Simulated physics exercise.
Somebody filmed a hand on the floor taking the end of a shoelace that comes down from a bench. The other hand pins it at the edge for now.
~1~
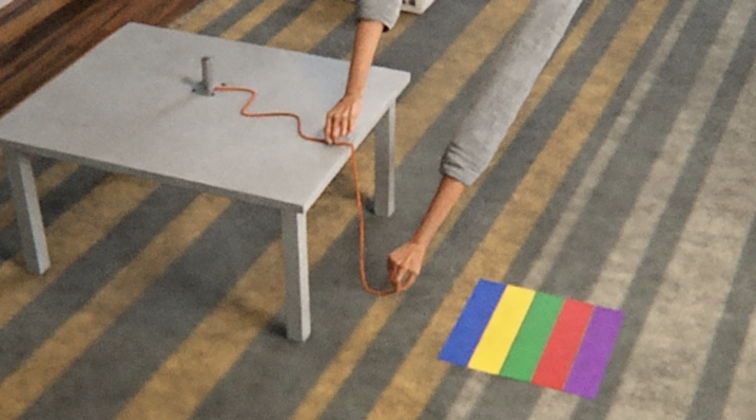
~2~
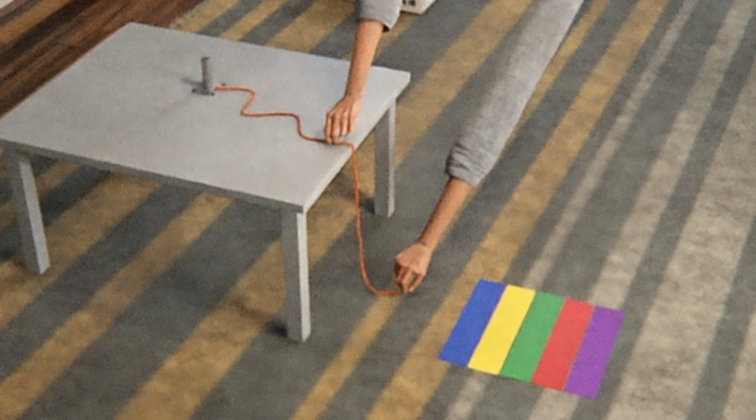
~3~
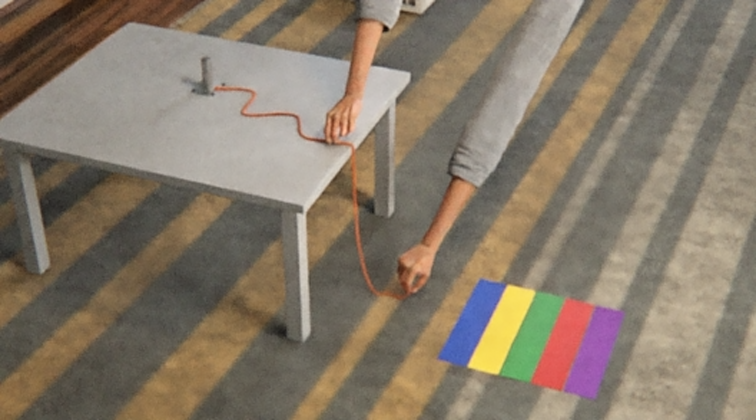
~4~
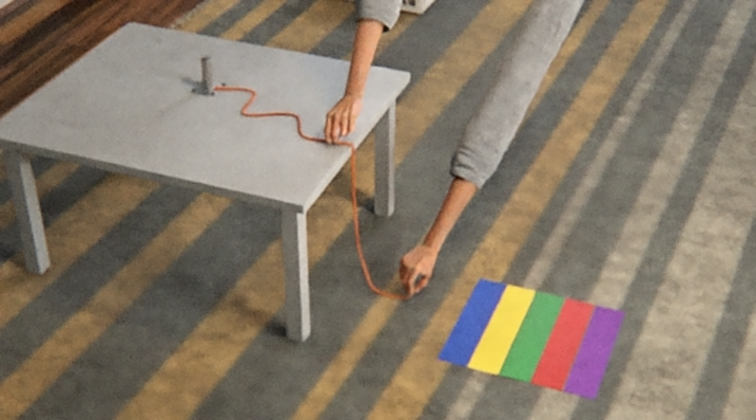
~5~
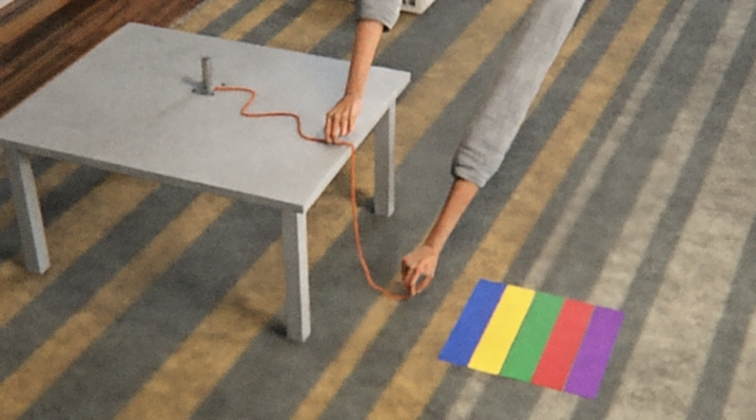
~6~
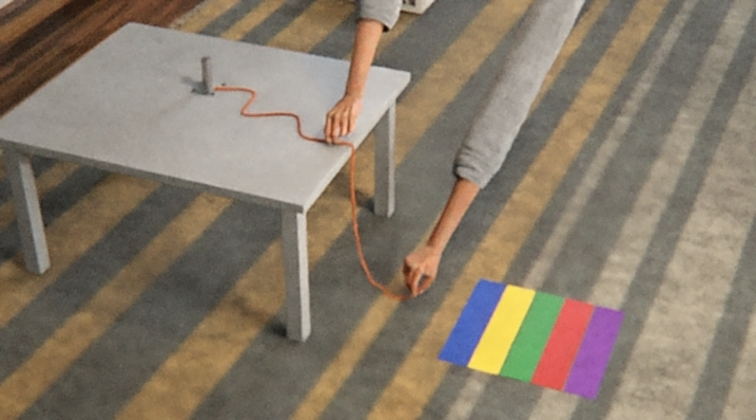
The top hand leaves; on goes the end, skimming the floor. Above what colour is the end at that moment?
The end stops over the red strip.
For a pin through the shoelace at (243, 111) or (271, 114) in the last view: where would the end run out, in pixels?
About (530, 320) and (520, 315).
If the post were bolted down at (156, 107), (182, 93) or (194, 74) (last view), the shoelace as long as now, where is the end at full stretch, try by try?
Try by try, around (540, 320), (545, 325) and (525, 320).
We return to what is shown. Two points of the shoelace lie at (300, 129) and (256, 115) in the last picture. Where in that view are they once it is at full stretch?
At (349, 137), then (293, 117).
Early on, end near (511, 315); over yellow.
Midway, end near (548, 323); over green.
At the end of the slack, end near (569, 329); over red. It gets as far as the red strip.
